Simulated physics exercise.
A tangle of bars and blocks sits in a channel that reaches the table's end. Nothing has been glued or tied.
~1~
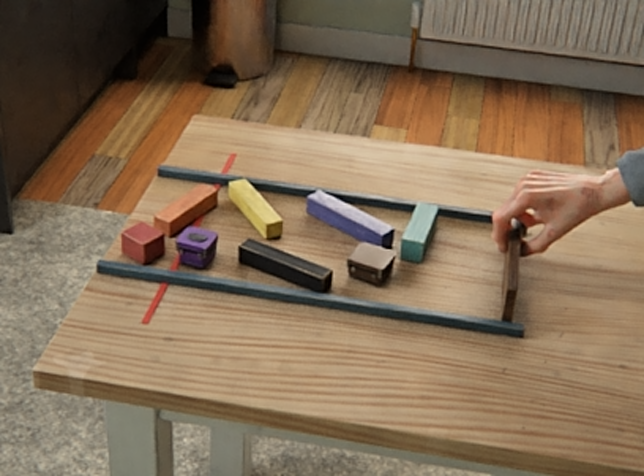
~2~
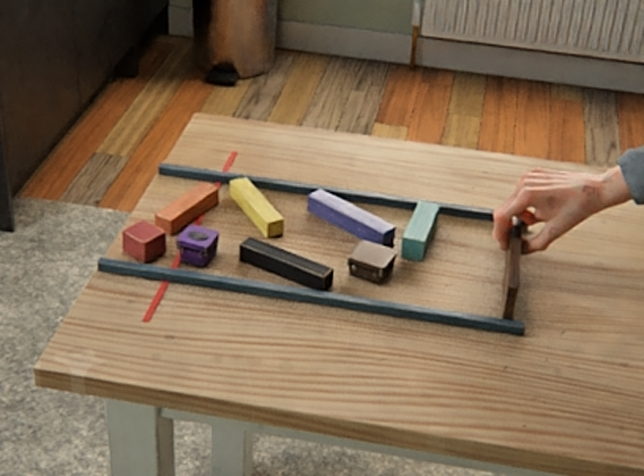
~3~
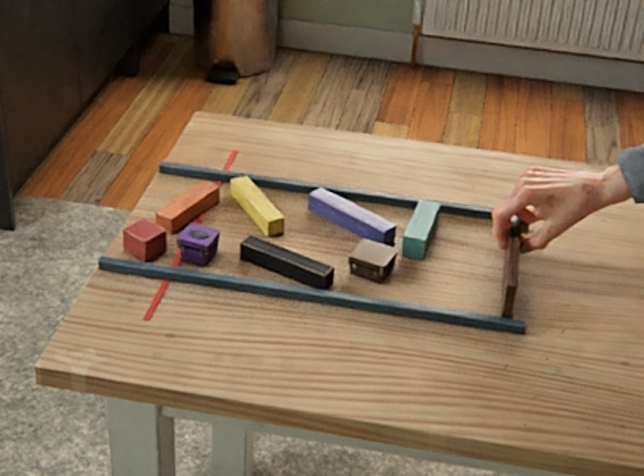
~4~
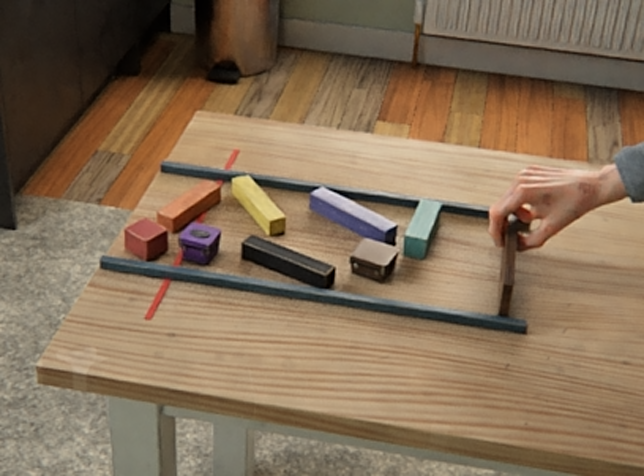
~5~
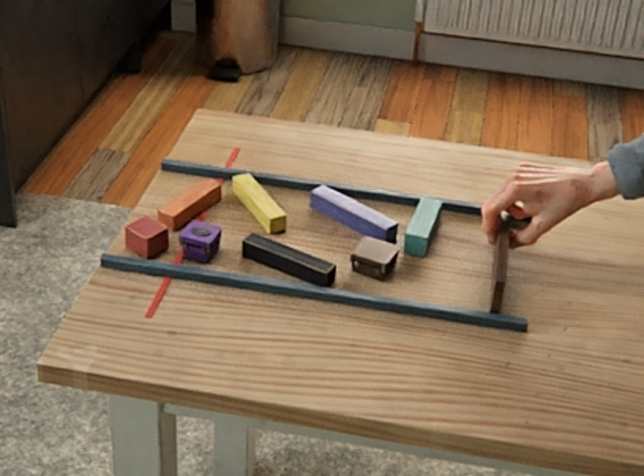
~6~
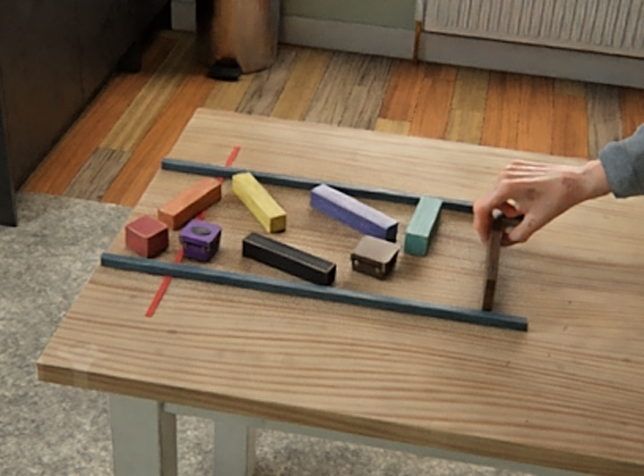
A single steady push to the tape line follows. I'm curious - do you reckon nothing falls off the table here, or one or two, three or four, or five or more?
Dropped: One or two.
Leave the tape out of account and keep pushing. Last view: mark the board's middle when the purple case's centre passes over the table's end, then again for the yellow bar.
For the purple case, about (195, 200); for the yellow bar, about (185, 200).
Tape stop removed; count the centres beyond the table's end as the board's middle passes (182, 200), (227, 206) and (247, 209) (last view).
The numbers are 4, 1 and 0.
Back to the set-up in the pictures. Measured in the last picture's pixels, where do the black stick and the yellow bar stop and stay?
The first one ends at (141, 235), the second at (159, 190).
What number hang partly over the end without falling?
The answer comes to 2.
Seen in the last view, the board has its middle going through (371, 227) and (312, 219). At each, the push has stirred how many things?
3 by the first point, 6 by the second.
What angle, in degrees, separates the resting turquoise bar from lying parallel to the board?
The angle is about 0 degrees.
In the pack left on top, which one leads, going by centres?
The purple case finishes closest.
Soon after, none off yet; red block at rest near (147, 236); orange bar at rest near (190, 203); purple case at rest near (201, 241).
Then, none off yet; red block at rest near (147, 236); orange bar at rest near (190, 203); purple case moving near (193, 241).
Further on, none off yet; red block moved about its own width near (114, 239); orange bar moved a little near (171, 198); purple case moved about its own width near (152, 237).
At rest, the number that fall off is one or two; fallen, orange bar and red block.
